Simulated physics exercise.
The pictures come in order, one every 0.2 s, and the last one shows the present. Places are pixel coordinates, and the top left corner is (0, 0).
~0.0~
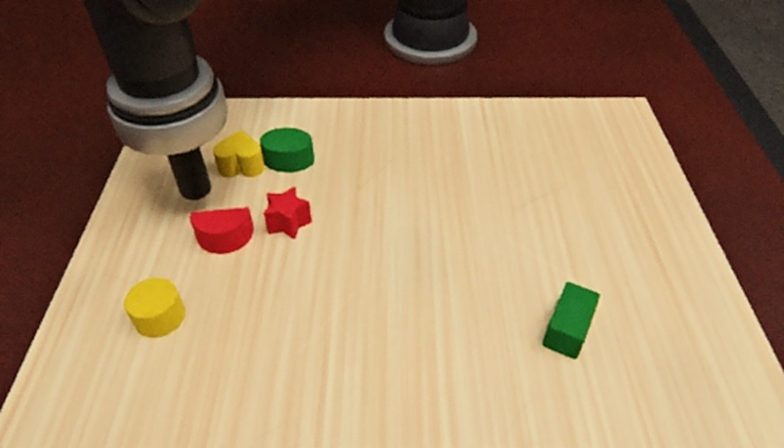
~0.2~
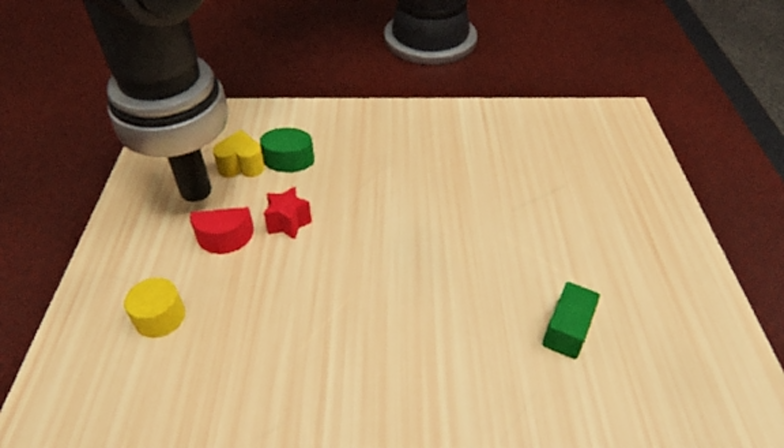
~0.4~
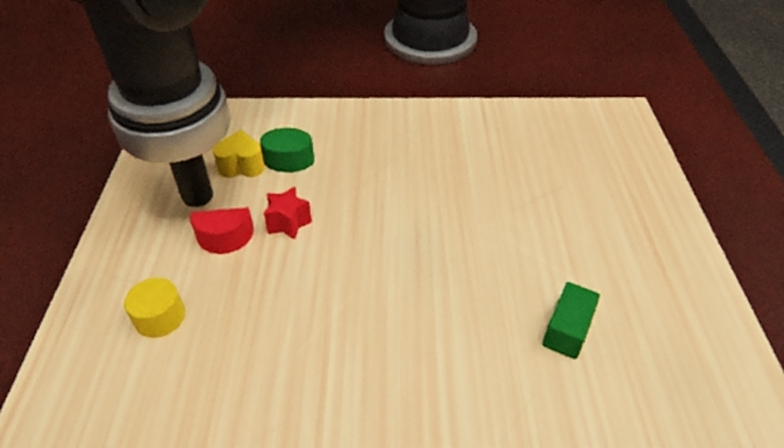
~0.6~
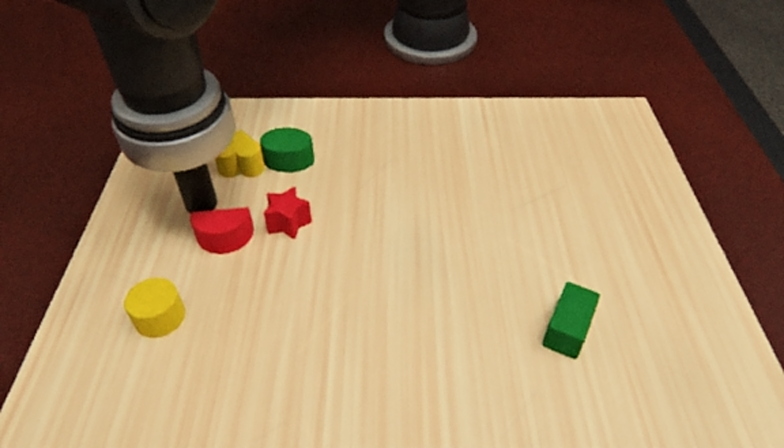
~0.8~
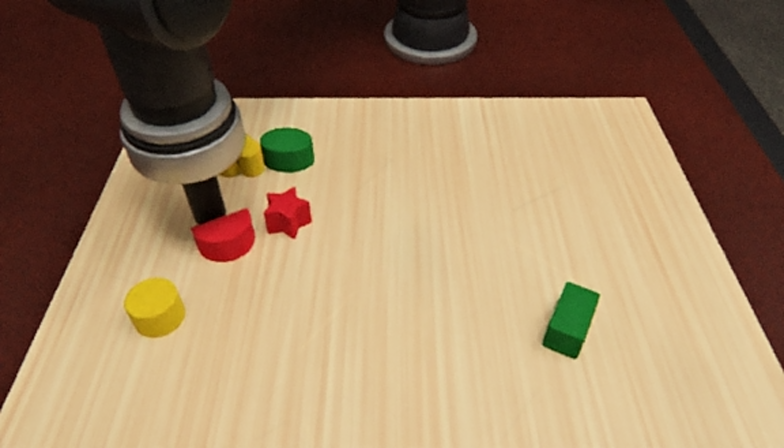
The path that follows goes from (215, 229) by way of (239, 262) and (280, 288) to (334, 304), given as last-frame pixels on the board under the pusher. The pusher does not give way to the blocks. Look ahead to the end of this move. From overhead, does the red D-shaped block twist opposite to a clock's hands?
Going by the path, no.
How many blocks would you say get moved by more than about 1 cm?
Shifted over 1 cm: One.
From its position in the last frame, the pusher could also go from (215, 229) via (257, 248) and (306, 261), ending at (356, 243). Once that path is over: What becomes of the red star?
The red star will stay where it is.
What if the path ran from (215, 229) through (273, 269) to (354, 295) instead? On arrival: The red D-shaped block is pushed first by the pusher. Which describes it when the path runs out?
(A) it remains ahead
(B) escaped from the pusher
My answer is option B.
On the path given first. One third of the way, pusher at (237, 250); red D-shaped block at (257, 257), turned 30° anticlockwise.
Two thirds of the way, pusher at (278, 277); red D-shaped block at (299, 287), turned 15° anticlockwise.
At the end, pusher at (332, 292); red D-shaped block at (339, 312), turned 20° clockwise; red star in place.
